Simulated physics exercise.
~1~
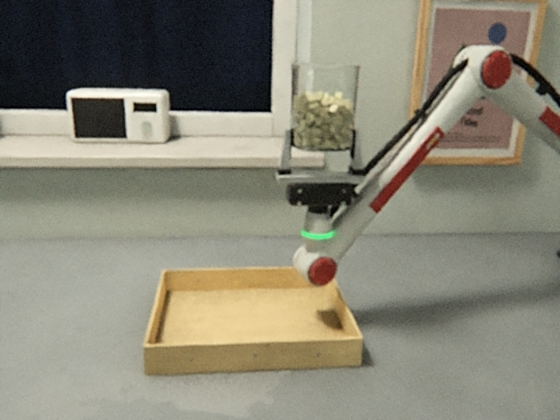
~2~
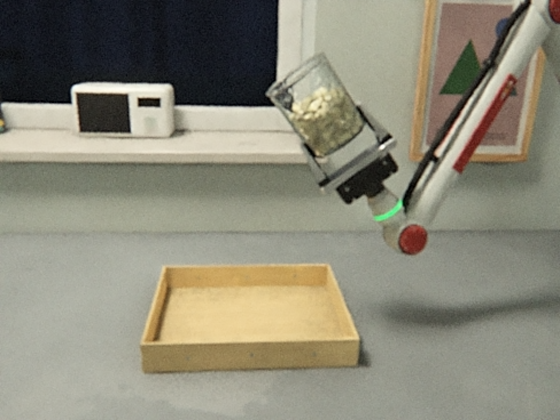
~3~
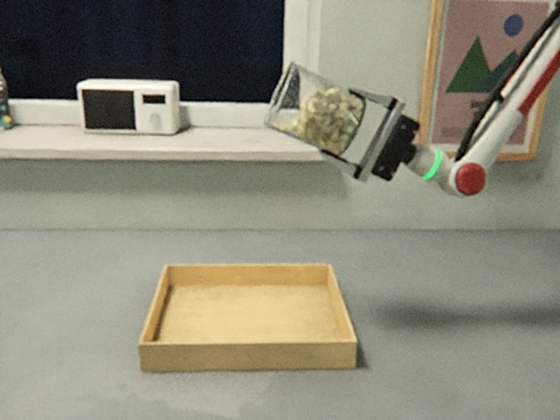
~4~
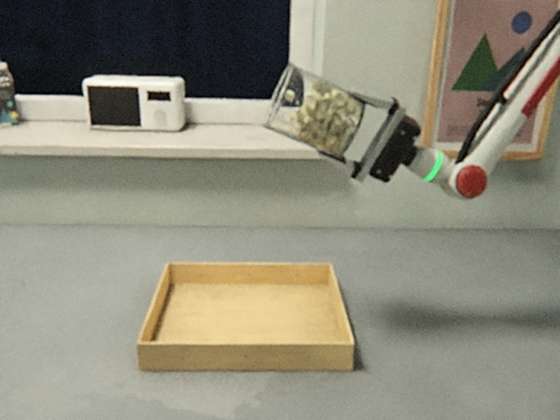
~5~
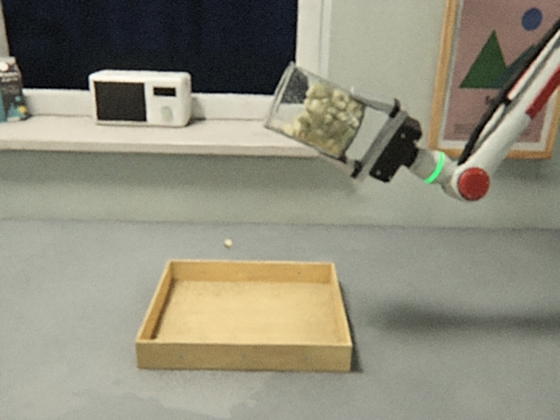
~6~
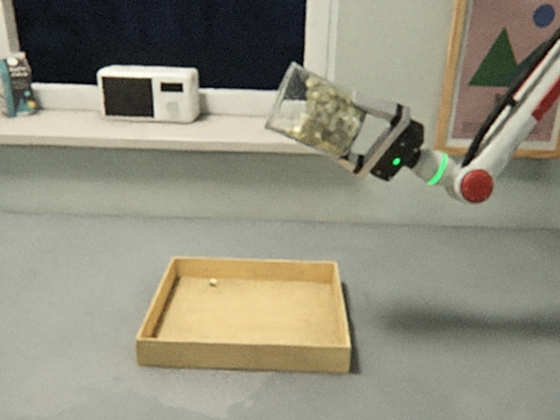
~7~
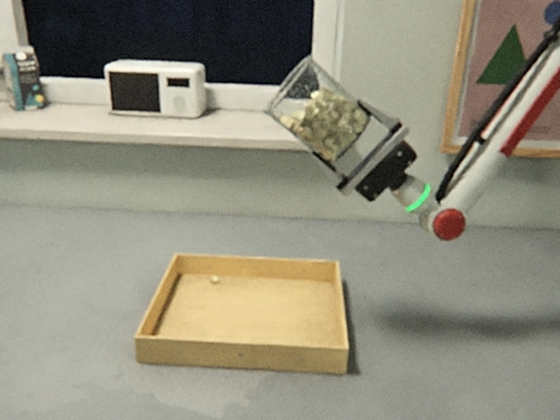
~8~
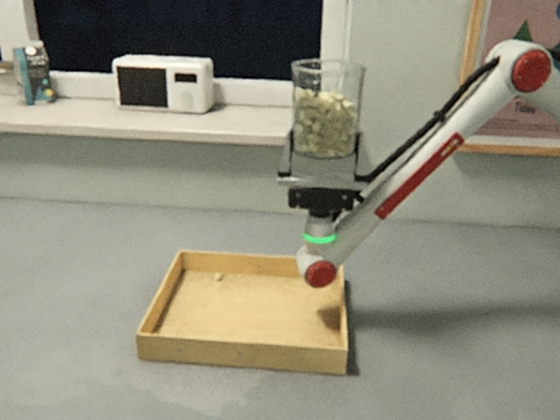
A red and white robot arm holds a clear cup of pale vegetable dice above a shallow wooden tray on a grey table, seen from the front and slightly above. Behind it are a dark window, a sill with a small white device, and a framed poster on the right. The arm swings the cup over to the left until it lies nearly on its side, with the dice heaped inside. A single piece drops out and lands in the tray. The arm then tilts the cup back upright, still full, with the lone piece resting below.
